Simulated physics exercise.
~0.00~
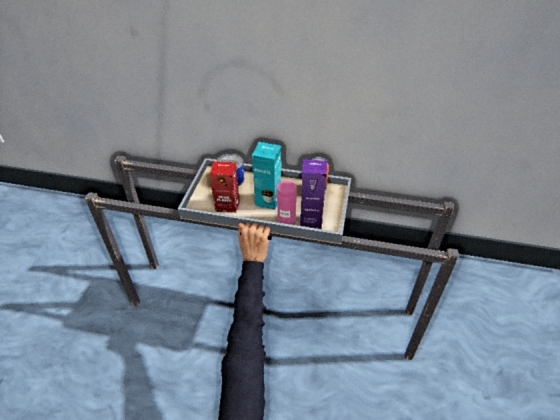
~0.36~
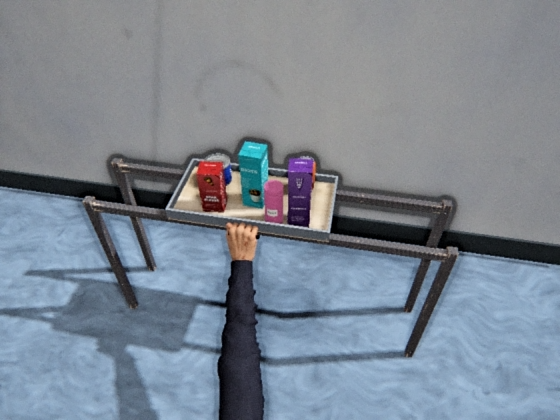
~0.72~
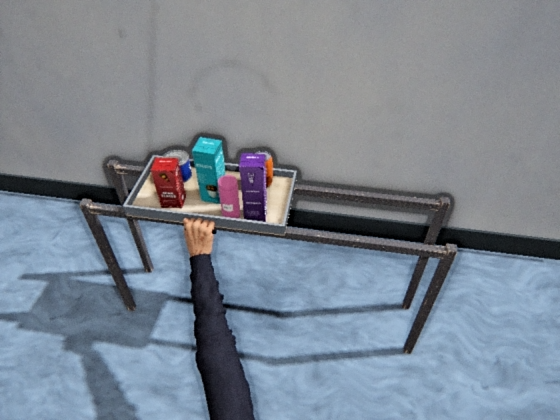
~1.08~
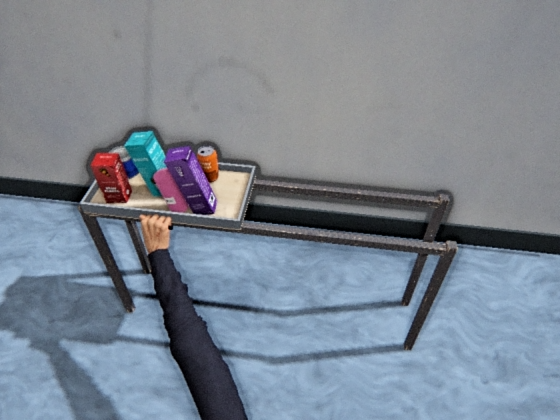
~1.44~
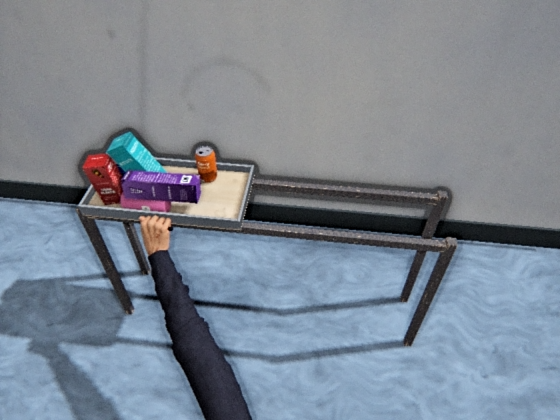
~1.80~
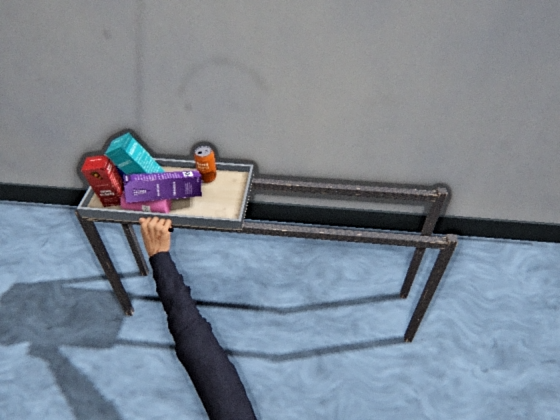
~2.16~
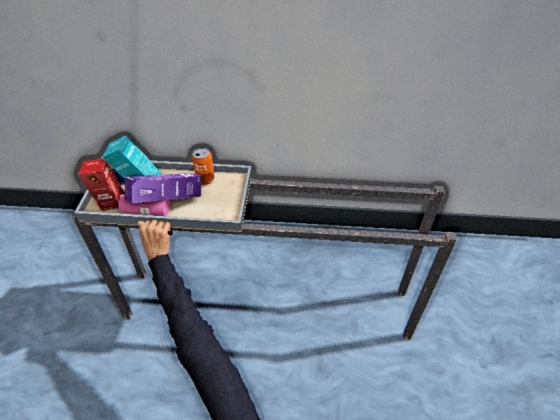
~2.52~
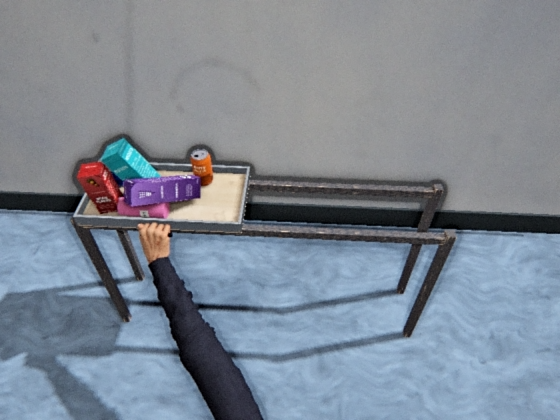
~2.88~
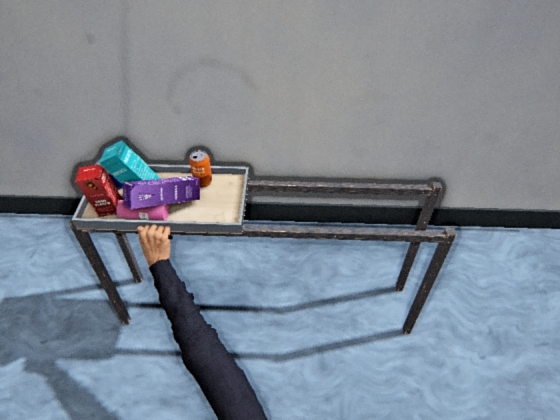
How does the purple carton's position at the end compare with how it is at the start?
At the start the purple carton stands upright on the tray. By the end it is lying on its side.
